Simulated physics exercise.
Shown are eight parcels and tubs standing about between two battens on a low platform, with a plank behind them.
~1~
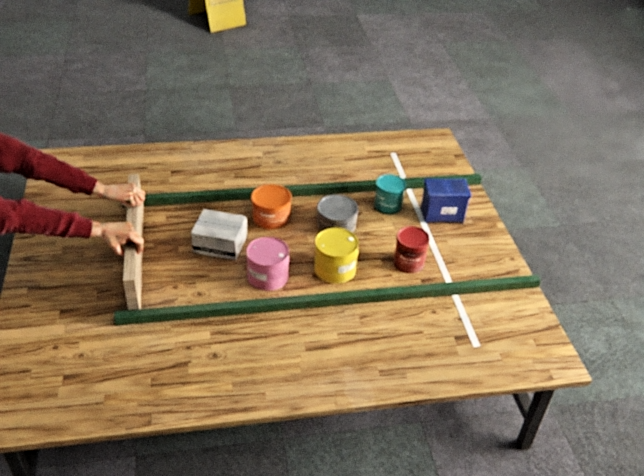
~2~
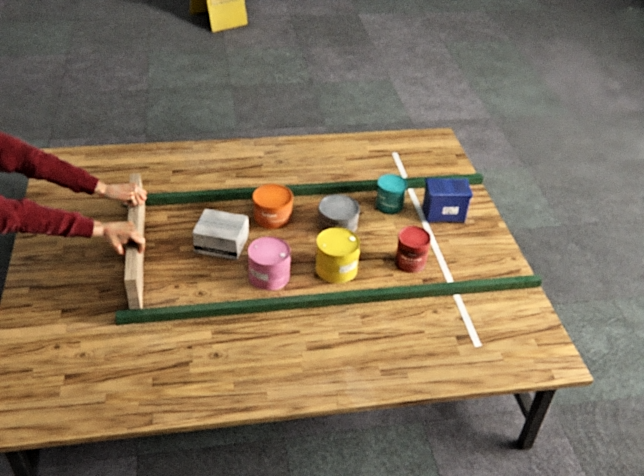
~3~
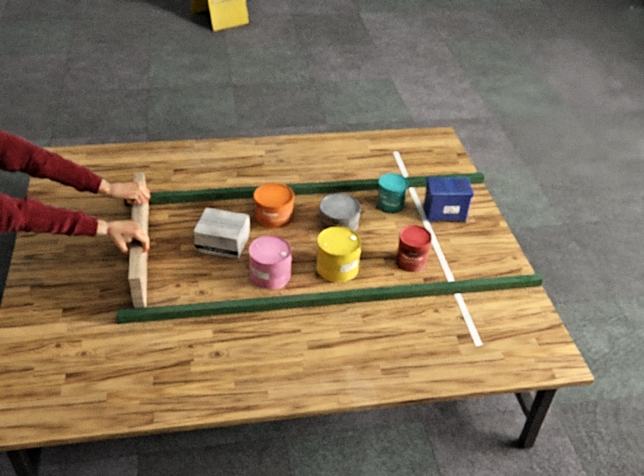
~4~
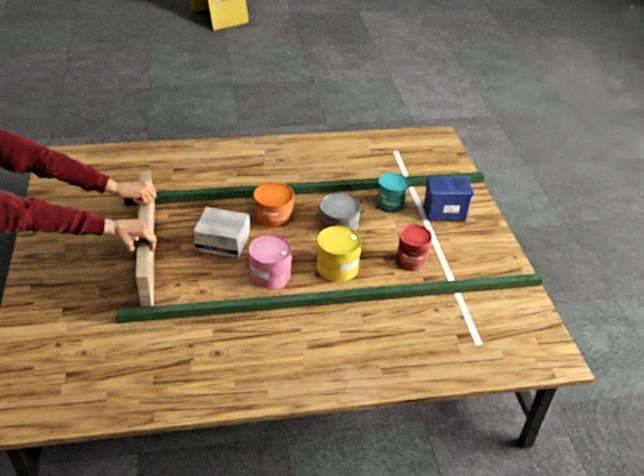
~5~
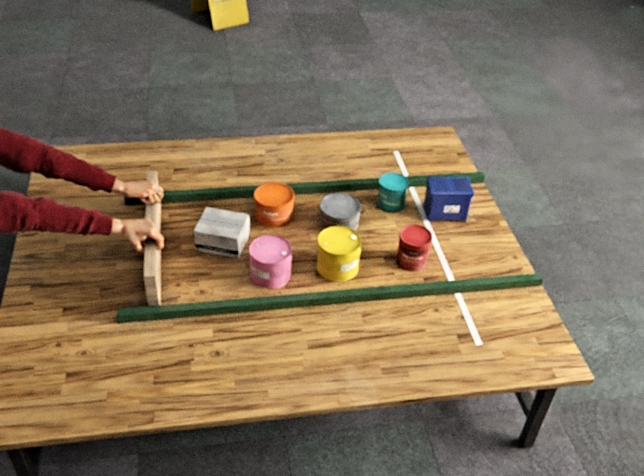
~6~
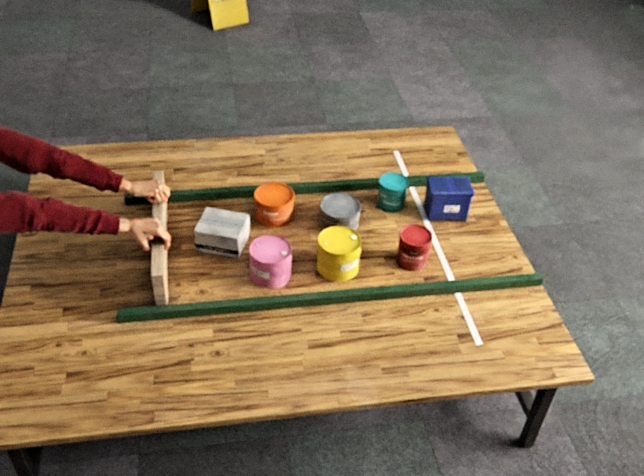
A wooden plank, held upright by two hands in red sleeves, slid slightly to the right between two green strips, while the colourful tubs, grey block and blue box ahead of it stayed put.
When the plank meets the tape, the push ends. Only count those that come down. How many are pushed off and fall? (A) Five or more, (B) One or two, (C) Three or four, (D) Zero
One or two.
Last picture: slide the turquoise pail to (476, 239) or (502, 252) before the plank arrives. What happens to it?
Note, in order: Drops; ends up still on.
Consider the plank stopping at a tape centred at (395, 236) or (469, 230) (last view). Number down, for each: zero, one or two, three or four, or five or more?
The first spot gives not one, the second gives more than four.
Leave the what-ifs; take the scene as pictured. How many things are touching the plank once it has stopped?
Number: 3.
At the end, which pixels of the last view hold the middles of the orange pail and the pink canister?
The first near (438, 193), the second near (465, 248).
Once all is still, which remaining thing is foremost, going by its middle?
It's the blue tote.
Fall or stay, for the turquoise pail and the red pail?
Final state: Turquoise pail in place, red pail off.
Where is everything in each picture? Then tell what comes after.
In the first frame, blue tote (445, 201); turquoise pail (390, 195); red pail (411, 250); plank (134, 240); tape (429, 235).
In the second frame, turquoise pail (391, 194); pink canister (269, 263).
In the third frame, red pail (413, 249); orange pail (274, 206).
In the fourth frame, blue tote (447, 200); grey pail (339, 214).
In the fifth frame, turquoise pail (392, 193); plank (153, 237).
In the sixth frame, blue tote (448, 200); turquoise pail (392, 193); red pail (414, 248); plank (160, 236); tape (432, 233).
Soon after, none off yet; blue tote at rest near (448, 200); turquoise pail at rest near (392, 193); red pail at rest near (414, 248).
After that, none off yet; blue tote at rest near (448, 200); turquoise pail at rest near (394, 192); red pail displaced about its own width near (449, 245).
In the end, the number that fall off is one or two; gone, red pail.
